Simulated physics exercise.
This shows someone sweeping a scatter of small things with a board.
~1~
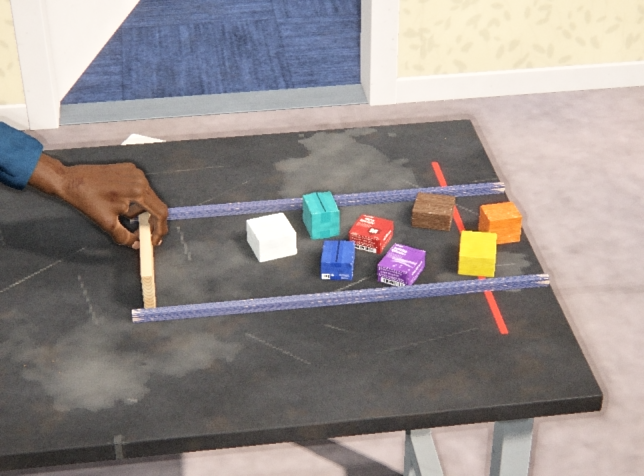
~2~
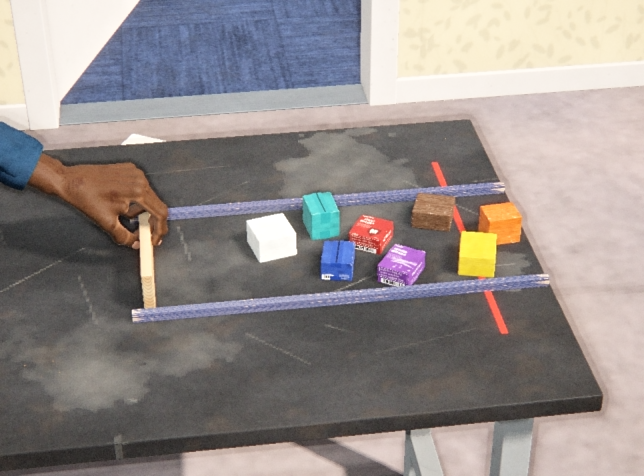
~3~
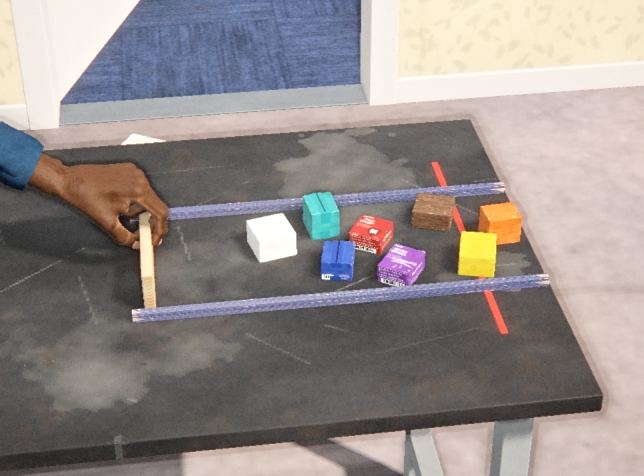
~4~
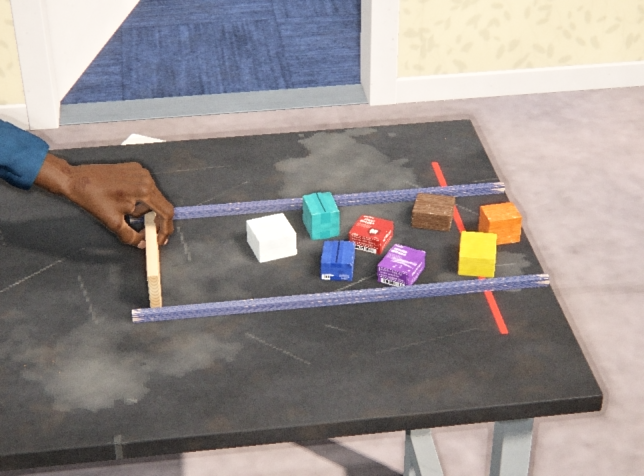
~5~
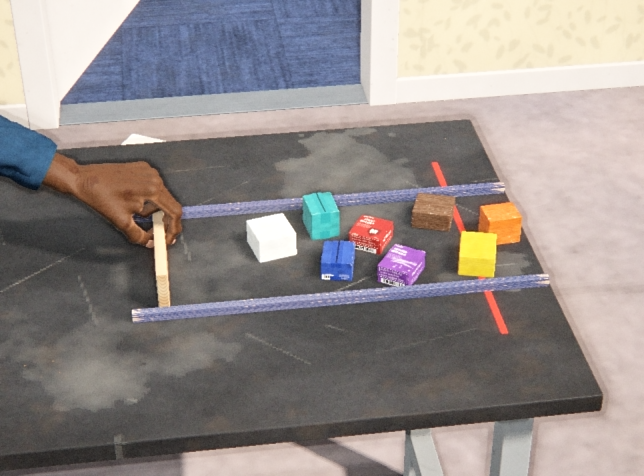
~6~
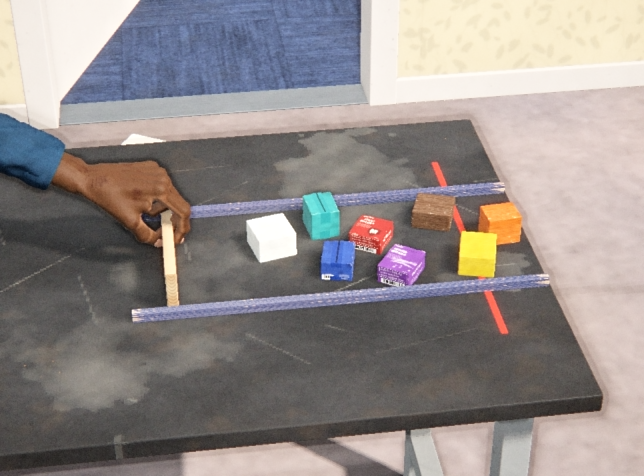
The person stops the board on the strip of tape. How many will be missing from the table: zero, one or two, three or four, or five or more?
Here the number that fall off is one or two.
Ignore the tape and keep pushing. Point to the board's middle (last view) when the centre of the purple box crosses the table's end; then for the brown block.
About (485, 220), and (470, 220) for the other.
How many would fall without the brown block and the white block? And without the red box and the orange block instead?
Fallen: 2, and 1 in the other try.
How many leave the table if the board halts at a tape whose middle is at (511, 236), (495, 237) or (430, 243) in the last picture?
The counts: 7, 5 and 0.
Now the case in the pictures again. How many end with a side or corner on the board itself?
3 of them.
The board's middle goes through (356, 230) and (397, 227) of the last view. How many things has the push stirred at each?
By then 5, and 7.
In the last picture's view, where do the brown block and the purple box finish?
The brown block at (510, 202), the purple box at (526, 261).
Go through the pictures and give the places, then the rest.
The first picture shows orange block (500, 224); yellow block (477, 254); brown block (434, 212); board (146, 248); tape (466, 240).
The second picture shows yellow block (477, 254); blue box (338, 261).
The third picture shows brown block (434, 212); red box (371, 234).
The fourth picture shows orange block (500, 224); board (152, 247).
The fifth picture shows yellow block (477, 254); white block (271, 237).
The sixth picture shows orange block (500, 224); yellow block (477, 254); brown block (434, 212); board (169, 246); tape (466, 240).
Early on, none off yet; orange block at rest near (500, 224); yellow block at rest near (477, 254); brown block at rest near (434, 212).
Finally, the number that fall off is one or two; lost, yellow block and orange block.
